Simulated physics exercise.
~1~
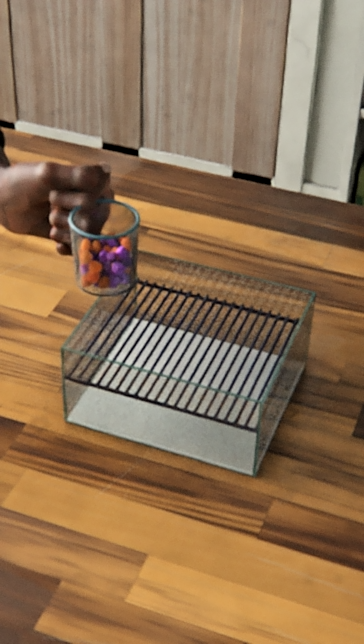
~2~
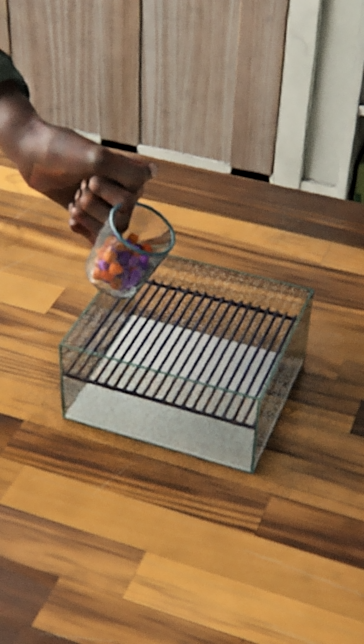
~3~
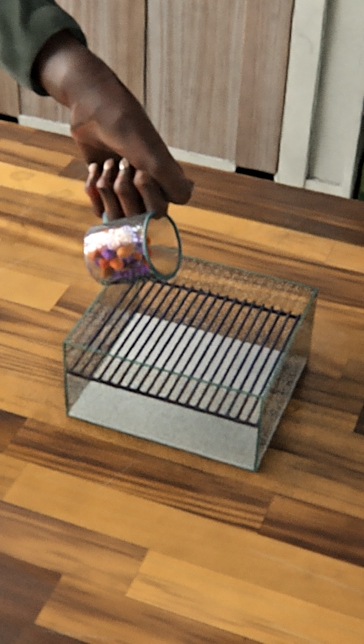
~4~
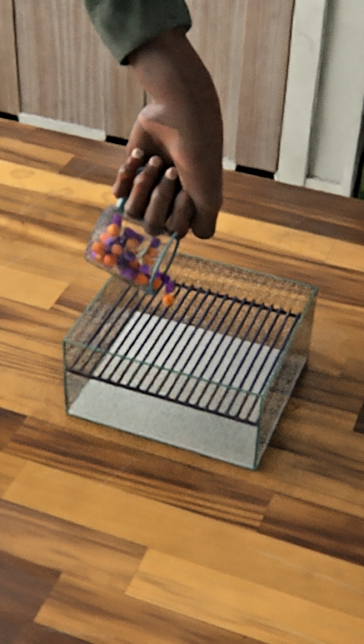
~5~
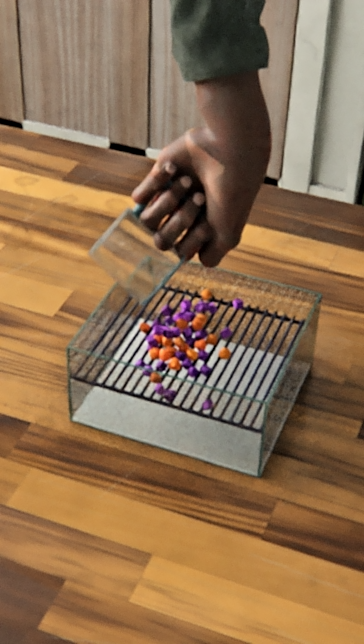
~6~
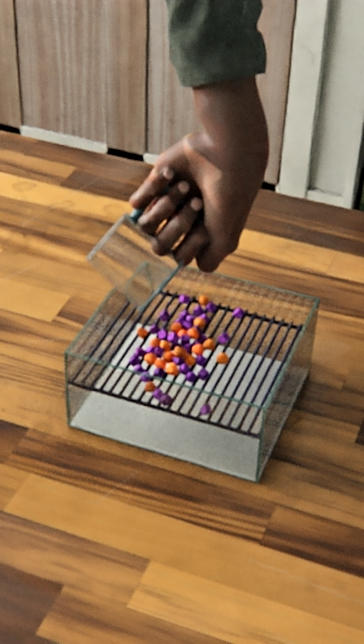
In this clip, a hand holds a clear cup of small purple and orange pieces over a wire rack in a glass box, then tips it until they tumble out; both colours end up resting in a scattered pile on the wires beneath the emptied, upturned cup.
